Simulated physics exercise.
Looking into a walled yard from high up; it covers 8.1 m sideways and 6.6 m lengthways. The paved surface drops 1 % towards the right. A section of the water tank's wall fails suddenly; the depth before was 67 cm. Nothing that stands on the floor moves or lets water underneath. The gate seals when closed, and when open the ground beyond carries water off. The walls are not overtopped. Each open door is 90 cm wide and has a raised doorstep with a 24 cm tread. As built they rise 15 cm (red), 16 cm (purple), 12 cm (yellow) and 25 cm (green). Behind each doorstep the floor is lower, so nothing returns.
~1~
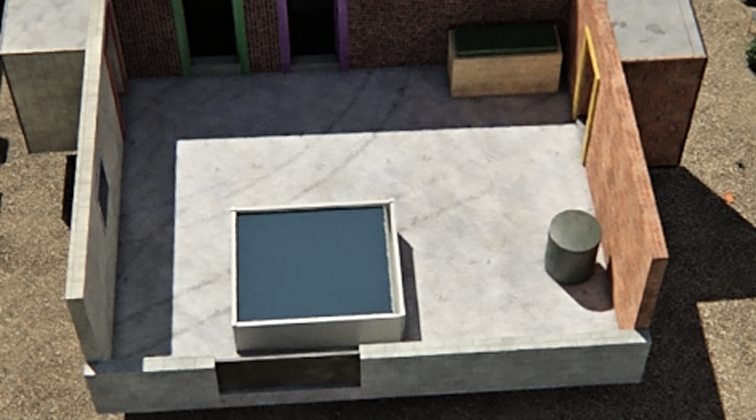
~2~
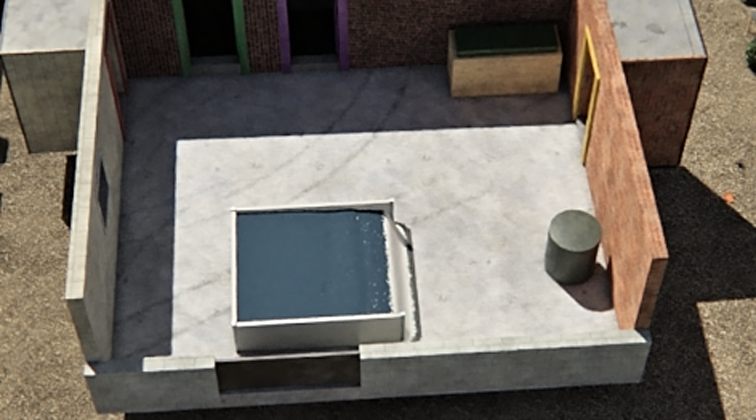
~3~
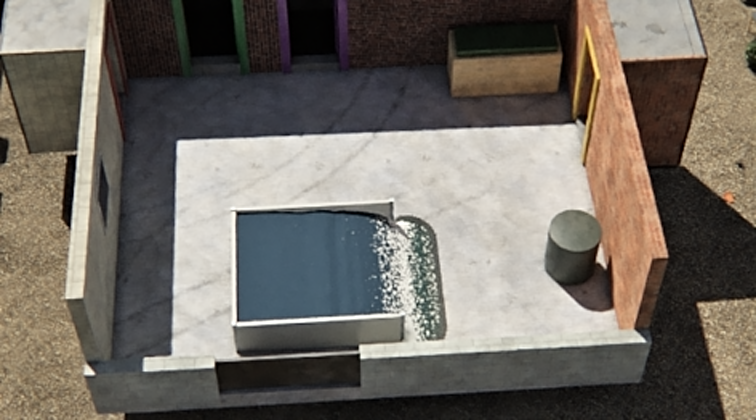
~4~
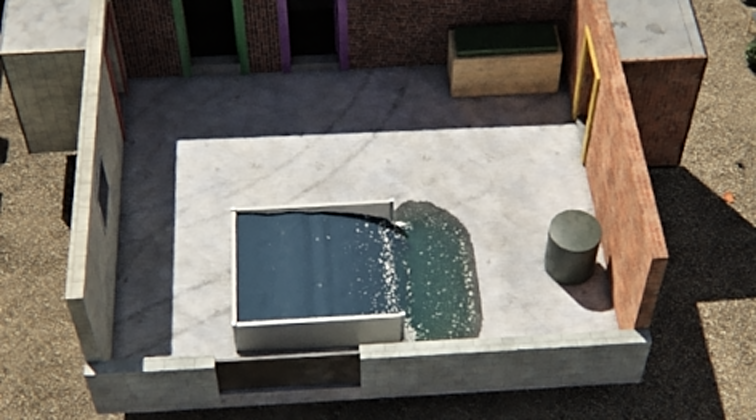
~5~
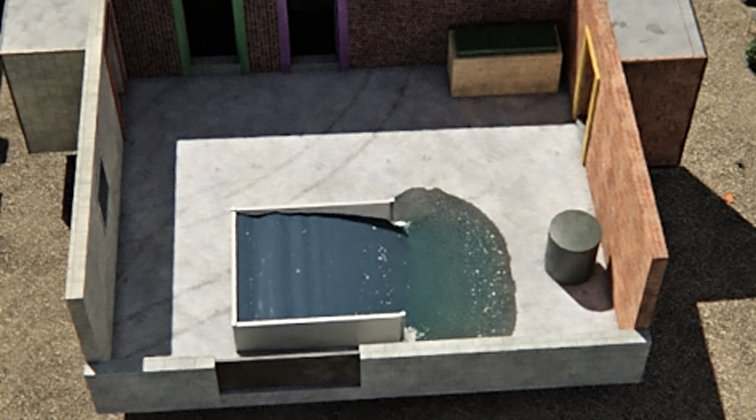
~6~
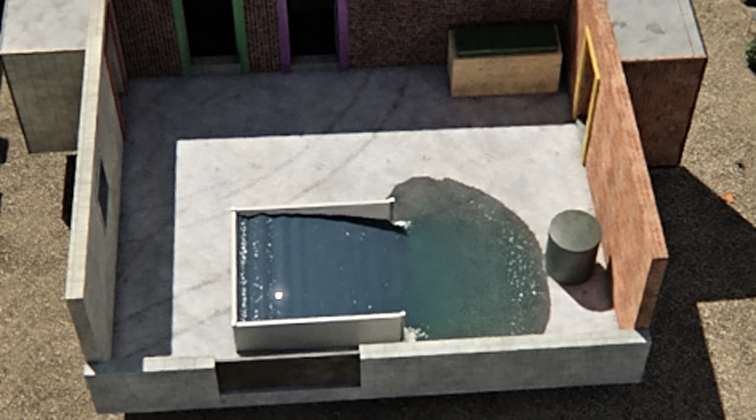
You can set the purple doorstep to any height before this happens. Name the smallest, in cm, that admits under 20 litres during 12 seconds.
About 7 cm.
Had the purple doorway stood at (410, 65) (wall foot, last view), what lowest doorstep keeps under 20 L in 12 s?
Roughly 9.5 cm.
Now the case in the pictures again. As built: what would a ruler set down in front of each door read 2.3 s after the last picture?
Depths in cm: Red 0, purple 0, yellow 18, green 0.
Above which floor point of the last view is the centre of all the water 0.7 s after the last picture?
Near (387, 283).
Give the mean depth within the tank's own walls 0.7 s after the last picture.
Some 39 cm.
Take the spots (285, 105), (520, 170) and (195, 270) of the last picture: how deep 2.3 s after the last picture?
In that order: 0, 3 and 0 cm.
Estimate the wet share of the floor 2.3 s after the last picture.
Near 35 per cent is wet.
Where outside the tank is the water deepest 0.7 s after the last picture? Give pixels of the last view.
Near (542, 270).
Then, 0.7 s after the last picture water covers 30 % of the floor, deepest (39 cm) near (542, 270); it has not reached the purple door.
Then, 2.3 s after the last picture water covers 35 % of the floor, deepest (50 cm) near (605, 312); it has not reached the purple door.
Then, 11.3 s after the last picture water covers 100 % of the floor, deepest (12 cm) near (555, 64); 6 cm at the purple door, 0 litres in over its 16 cm doorstep.
At the purple door as built, the water peaked near 11 cm, 7.1 s after the last picture.
Run again over the same 12 s with other heights there, 29 litres in over 6 cm, 9 litres over 8 cm. The limit of 20 litres is kept from about 7 cm up.
